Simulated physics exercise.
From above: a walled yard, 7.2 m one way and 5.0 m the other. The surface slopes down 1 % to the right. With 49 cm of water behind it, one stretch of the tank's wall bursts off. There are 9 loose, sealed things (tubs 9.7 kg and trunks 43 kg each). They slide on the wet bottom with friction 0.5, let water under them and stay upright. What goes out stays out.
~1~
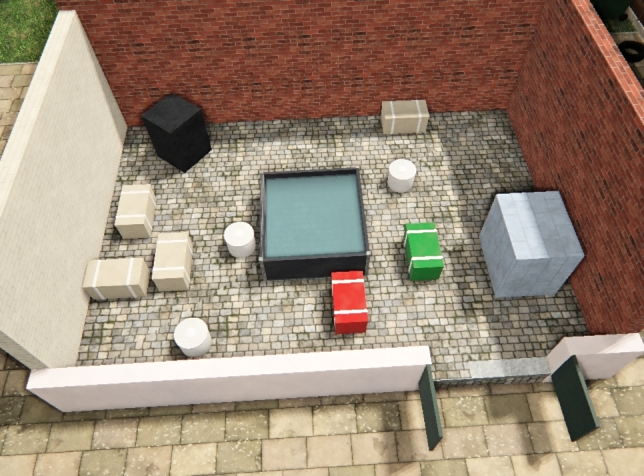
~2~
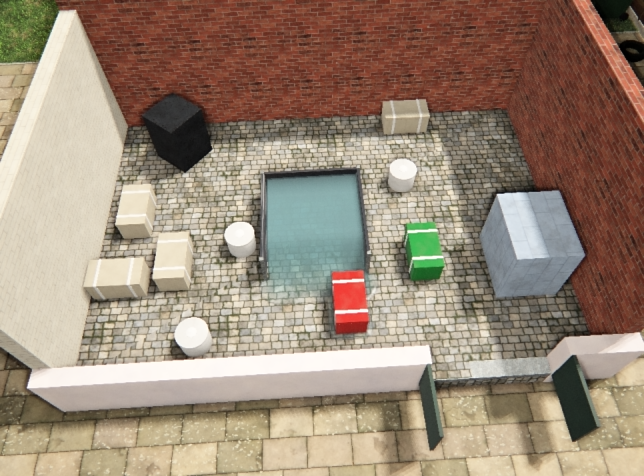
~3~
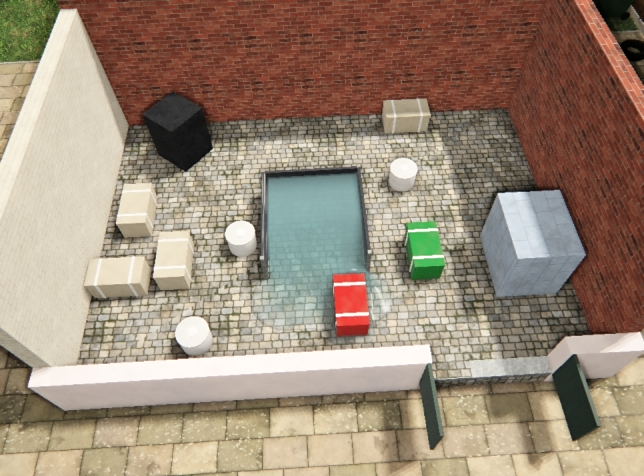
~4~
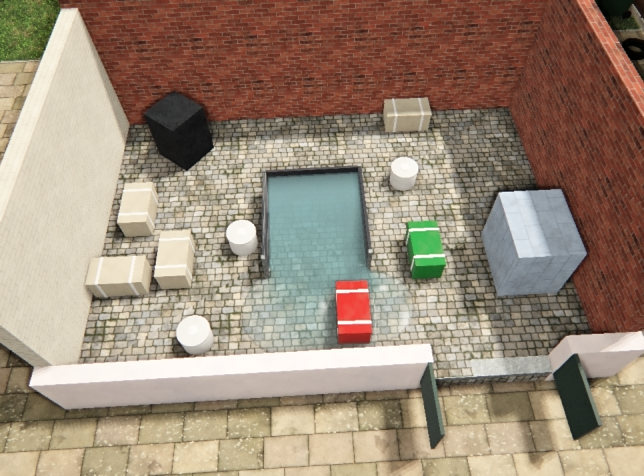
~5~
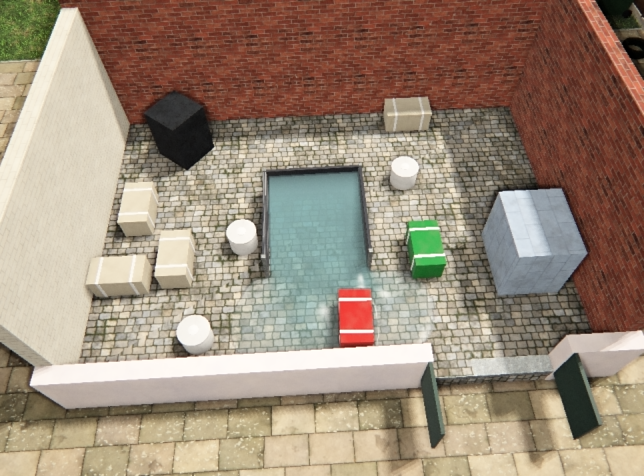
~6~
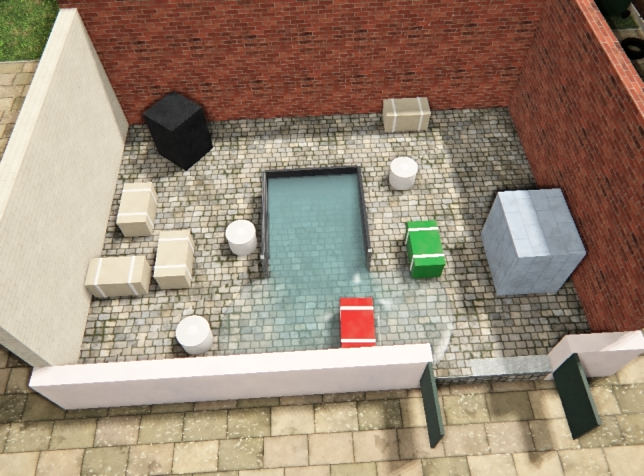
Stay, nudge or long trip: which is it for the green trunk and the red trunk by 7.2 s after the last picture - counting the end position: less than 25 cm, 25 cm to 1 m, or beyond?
The green trunk stays put, the red trunk ends far away.
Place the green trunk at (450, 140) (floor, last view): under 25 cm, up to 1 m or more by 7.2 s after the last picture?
It barely shifts.
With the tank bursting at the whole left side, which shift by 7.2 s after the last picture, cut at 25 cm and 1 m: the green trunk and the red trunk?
In that case the green trunk stays put, the red trunk holds its place.
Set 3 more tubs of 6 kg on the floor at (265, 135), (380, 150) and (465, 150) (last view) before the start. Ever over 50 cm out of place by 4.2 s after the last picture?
In that order: Short of it, short of it, less.
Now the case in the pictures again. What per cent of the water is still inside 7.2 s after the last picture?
Some 82 per cent remains.
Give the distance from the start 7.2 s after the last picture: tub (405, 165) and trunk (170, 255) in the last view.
In that order: 0 cm, 5 cm.
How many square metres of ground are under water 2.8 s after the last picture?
Roughly 16 m2.
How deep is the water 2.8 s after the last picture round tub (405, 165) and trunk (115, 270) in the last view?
About 0 and 7 cm.
Then, 0.9 s after the last picture the green trunk is near (426, 242), 0.0 m from its start, aground; the red trunk is near (384, 325), 0.6 m from its start, aground; 0 of 9 are out; 0 afloat.
Then, 2.8 s after the last picture the green trunk is near (426, 242), 0.0 m from its start, aground; the red trunk is near (528, 316), 2.4 m from its start, aground; 0 of 9 are out; 1 afloat.
Then, 4.8 s after the last picture the green trunk is near (426, 242), 0.0 m from its start, aground; the red trunk is near (531, 316), 2.5 m from its start, aground; 0 of 9 are out; 1 afloat.
Then, 7.2 s after the last picture the green trunk is near (426, 242), 0.0 m from its start, aground; the red trunk is near (531, 316), 2.5 m from its start, aground; 0 of 9 are out; 1 afloat.
